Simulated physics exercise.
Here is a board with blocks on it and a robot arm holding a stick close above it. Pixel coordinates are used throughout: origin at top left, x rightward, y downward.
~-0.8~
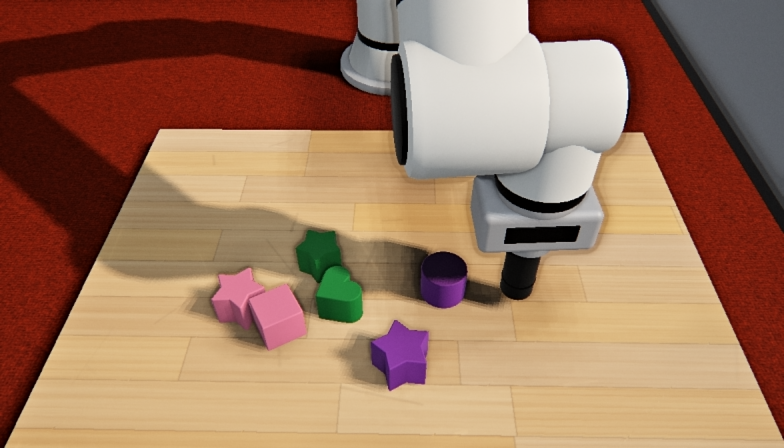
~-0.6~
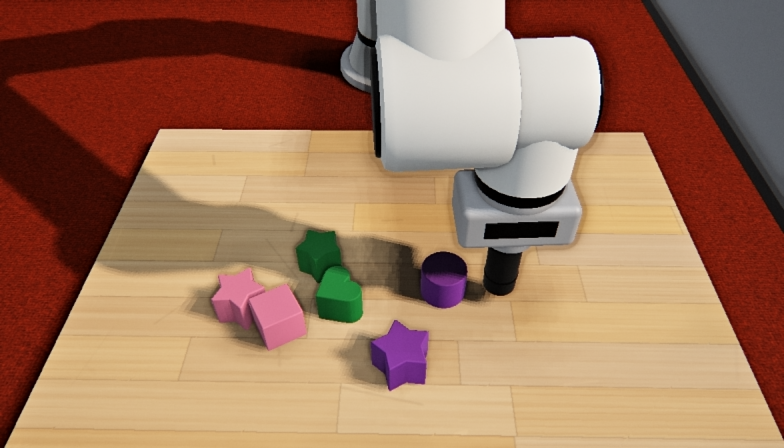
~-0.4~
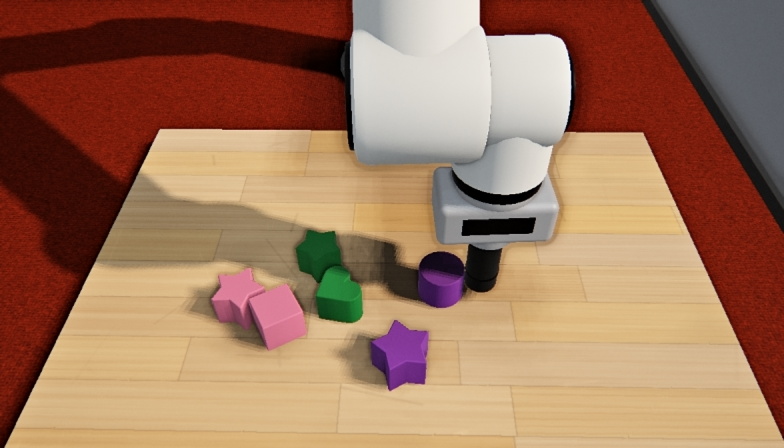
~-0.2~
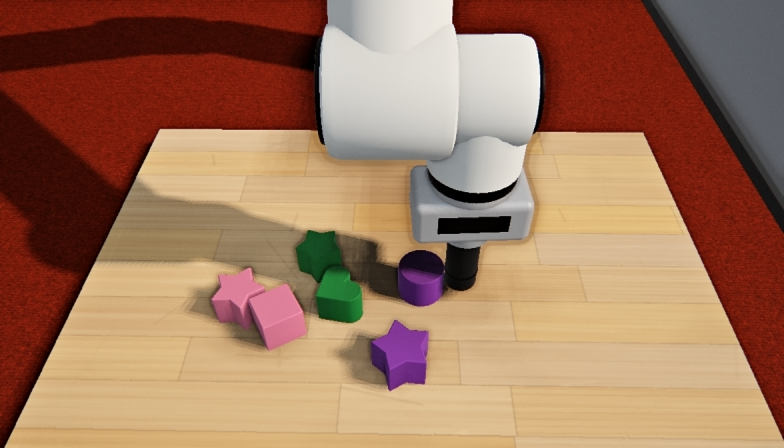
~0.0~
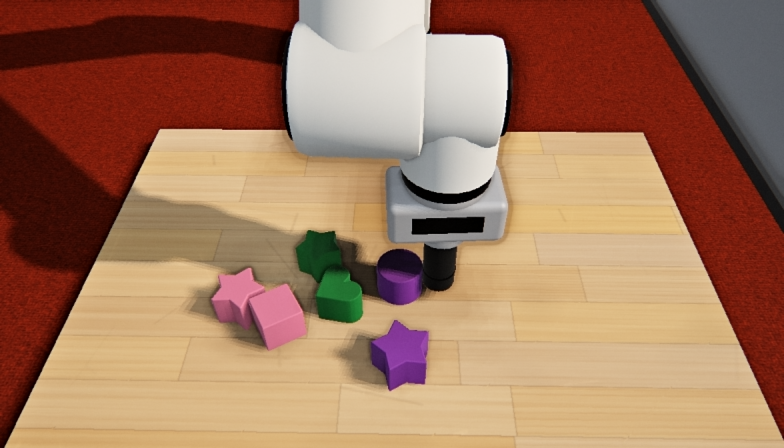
The clip opens with a robot arm holding a black stick just right of a purple cylinder on a wooden board, with green, pink and purple blocks nearby. The stick moves left, meets the cylinder and pushes it a short way left toward the green blocks, while the other blocks stay still.
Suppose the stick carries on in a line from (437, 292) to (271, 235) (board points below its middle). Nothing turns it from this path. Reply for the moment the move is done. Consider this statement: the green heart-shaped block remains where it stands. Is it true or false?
Verdict: False.
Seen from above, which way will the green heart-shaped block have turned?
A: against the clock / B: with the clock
I choose A.
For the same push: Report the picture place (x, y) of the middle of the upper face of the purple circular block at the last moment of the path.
It sits at (305, 258).
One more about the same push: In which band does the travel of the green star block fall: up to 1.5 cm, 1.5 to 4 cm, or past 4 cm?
Result: Over 4 cm.
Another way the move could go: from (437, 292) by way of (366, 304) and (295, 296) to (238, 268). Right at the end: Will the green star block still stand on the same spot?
Short answer: No.
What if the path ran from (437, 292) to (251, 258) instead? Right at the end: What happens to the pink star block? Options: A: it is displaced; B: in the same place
Answer: A.
The first path, step by step. One third of the way, stick at (377, 260); green star block at (301, 240), turned 25° clockwise; green heart-shaped block at (328, 287), turned 40° anticlockwise; purple circular block at (339, 256).
Two thirds of the way, stick at (320, 241); green star block at (280, 237), turned 60° clockwise; green heart-shaped block at (325, 288), turned 55° anticlockwise; purple circular block at (305, 258).
At the end, stick at (268, 223); green star block at (261, 237); green heart-shaped block at (325, 288), turned 55° anticlockwise; purple circular block at (305, 258); purple star block not moved.
